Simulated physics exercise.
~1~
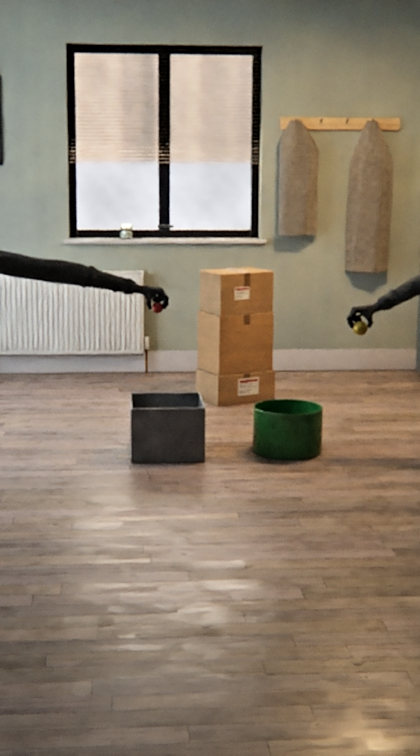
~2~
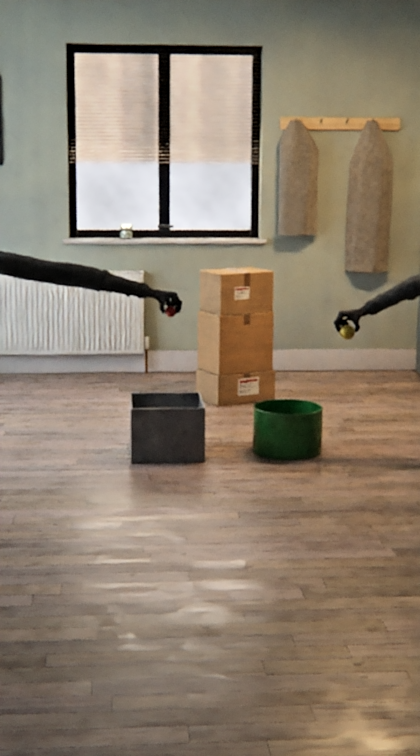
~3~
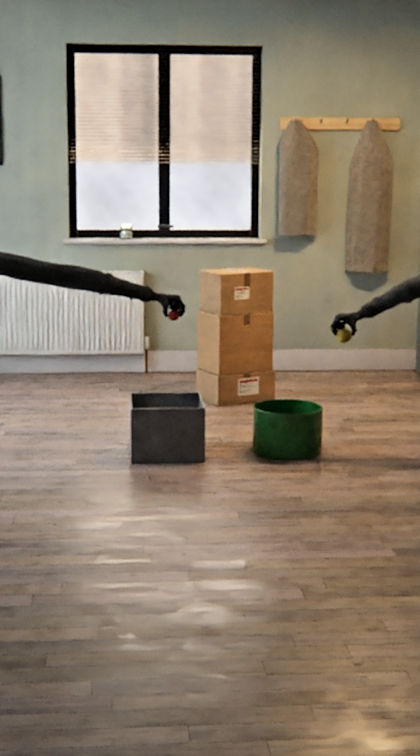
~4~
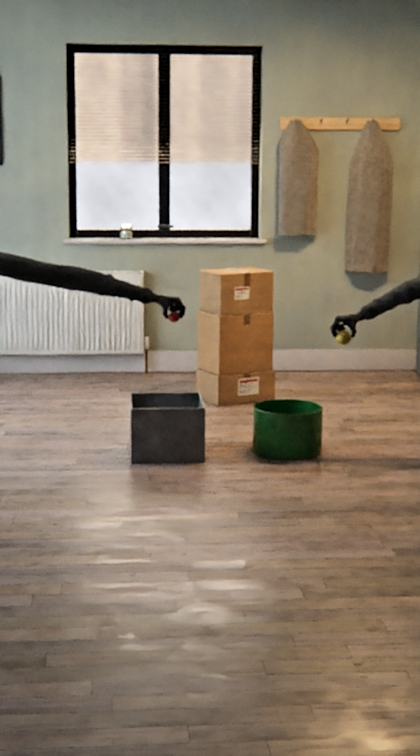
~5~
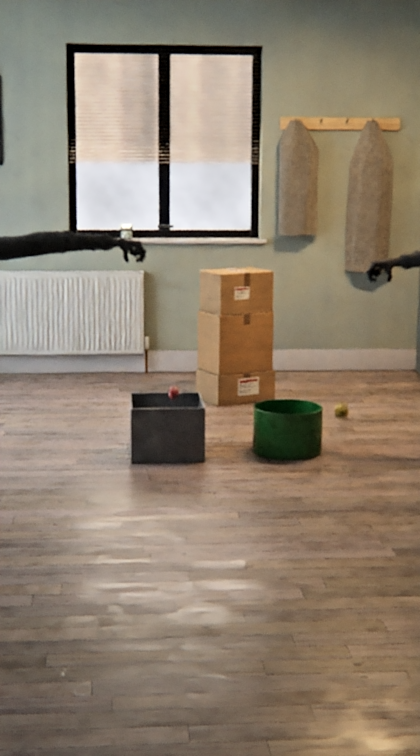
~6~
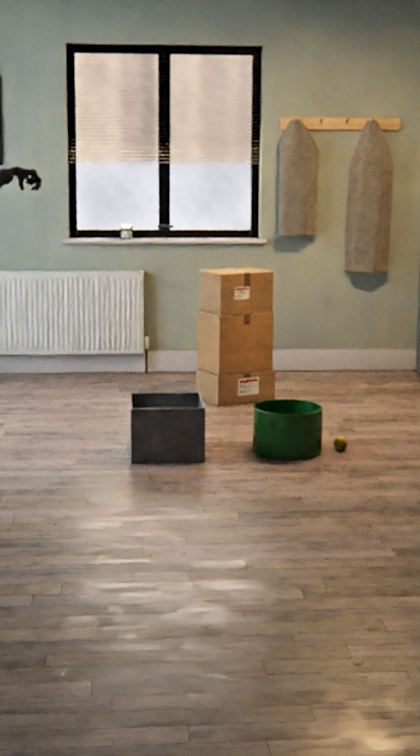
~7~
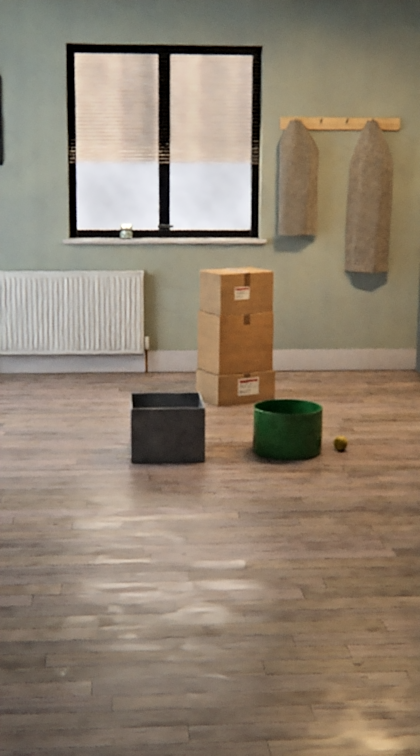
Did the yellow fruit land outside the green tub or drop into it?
It missed the green tub and ended up on the floor just to the right of it.
